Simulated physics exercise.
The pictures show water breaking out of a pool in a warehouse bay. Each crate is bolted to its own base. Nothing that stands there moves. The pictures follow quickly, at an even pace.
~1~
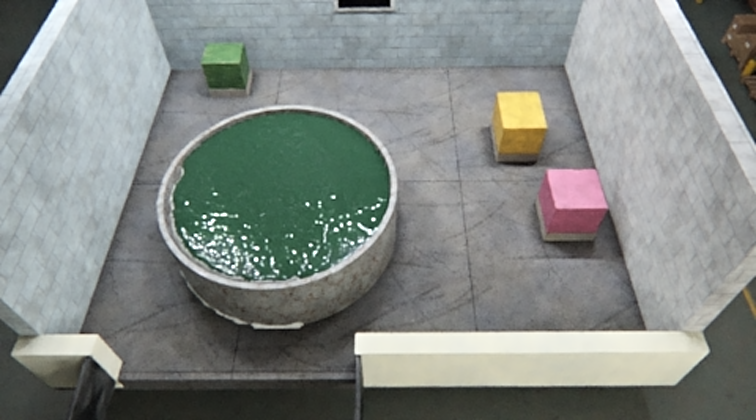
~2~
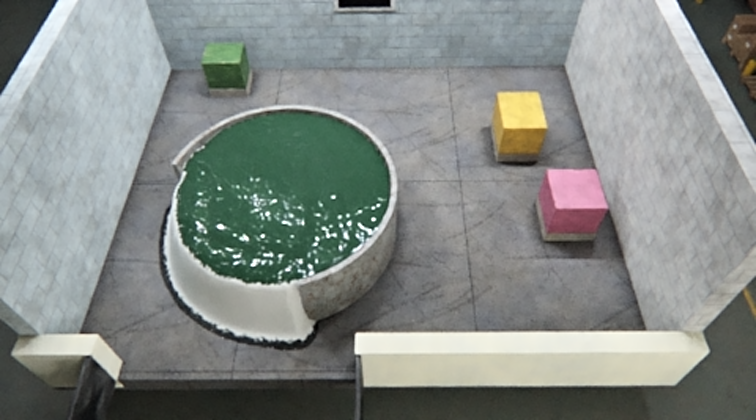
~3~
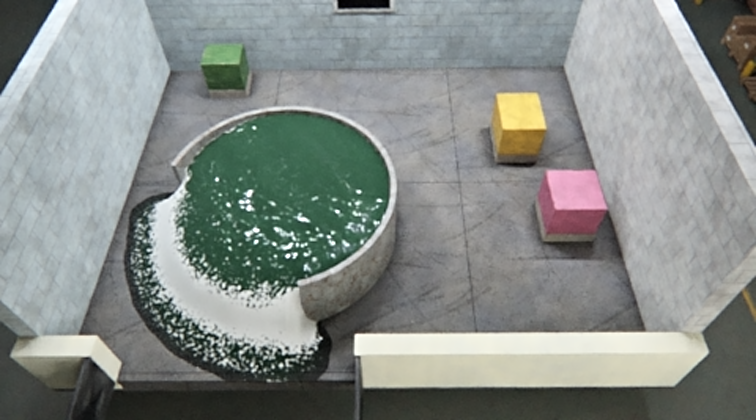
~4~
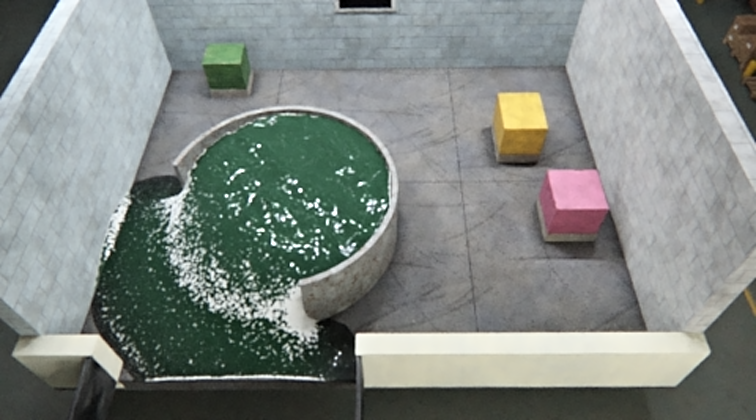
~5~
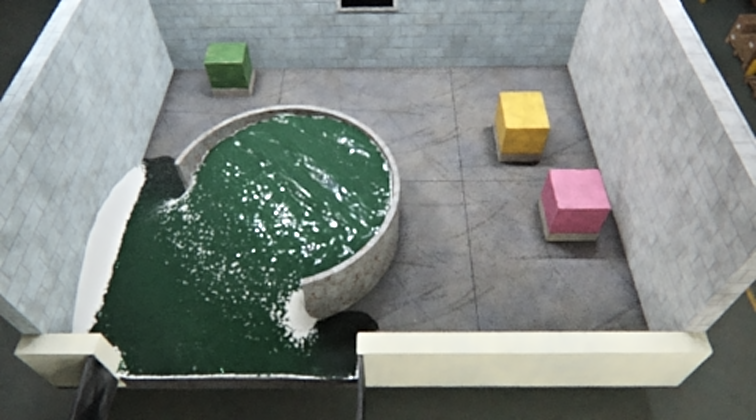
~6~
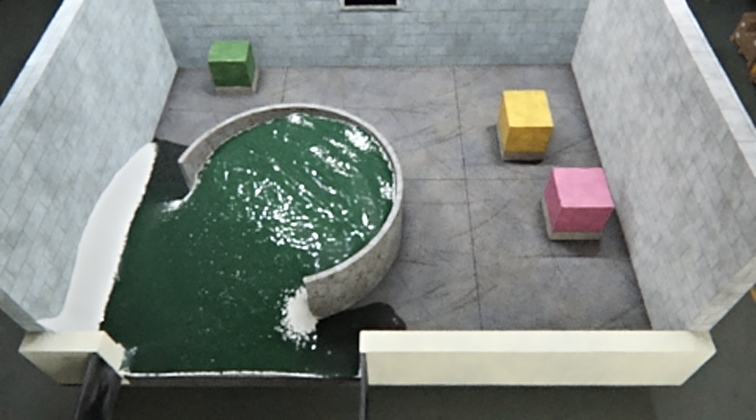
In a warehouse bay seen from above, pale block walls enclose a grey floor, with a low cream wall broken by a gap at the front. A round stone-rimmed pool of green water sits left of centre, a green block behind it and yellow and pink blocks at right. The pool's front-left side opens and water pours out, foaming white, spreading across the floor to the left wall and front gap.
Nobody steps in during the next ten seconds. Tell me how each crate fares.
The pink crate escapes dry; the green crate is wetted; the yellow crate escapes dry.
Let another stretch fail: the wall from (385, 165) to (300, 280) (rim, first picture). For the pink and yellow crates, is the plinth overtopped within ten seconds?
The pink one is topped; the yellow one is wetted.
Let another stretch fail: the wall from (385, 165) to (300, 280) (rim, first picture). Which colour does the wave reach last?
That is the green one.
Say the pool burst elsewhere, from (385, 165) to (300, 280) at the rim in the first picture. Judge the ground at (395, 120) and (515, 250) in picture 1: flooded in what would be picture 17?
As listed: Not flooded, wet.
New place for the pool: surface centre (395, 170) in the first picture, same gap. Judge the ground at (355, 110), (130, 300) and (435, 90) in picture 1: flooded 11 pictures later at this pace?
As listed: Free of water, under water, no water.
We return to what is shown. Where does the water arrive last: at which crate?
The one in pink.
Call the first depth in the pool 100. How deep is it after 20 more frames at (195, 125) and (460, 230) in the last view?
In that order: 10 and 0 per cent.
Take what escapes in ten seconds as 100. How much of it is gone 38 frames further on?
Close to 85 %.
A moment on, water covers 25 % of the floor; the pink crate not reached, the green crate water round its plinth, the yellow crate not reached.
Next, water covers 30 % of the floor; the pink crate not reached, the green crate water round its plinth, the yellow crate not reached.
Then, water covers 40 % of the floor; the pink crate not reached, the green crate water round its plinth, the yellow crate not reached.
Later, water covers 65 % of the floor; the pink crate not reached, the green crate water round its plinth, the yellow crate water round its plinth.
In the end, water covers 90 % of the floor; the pink crate stayed above the water, the green crate was topped, the yellow crate stayed above the water.
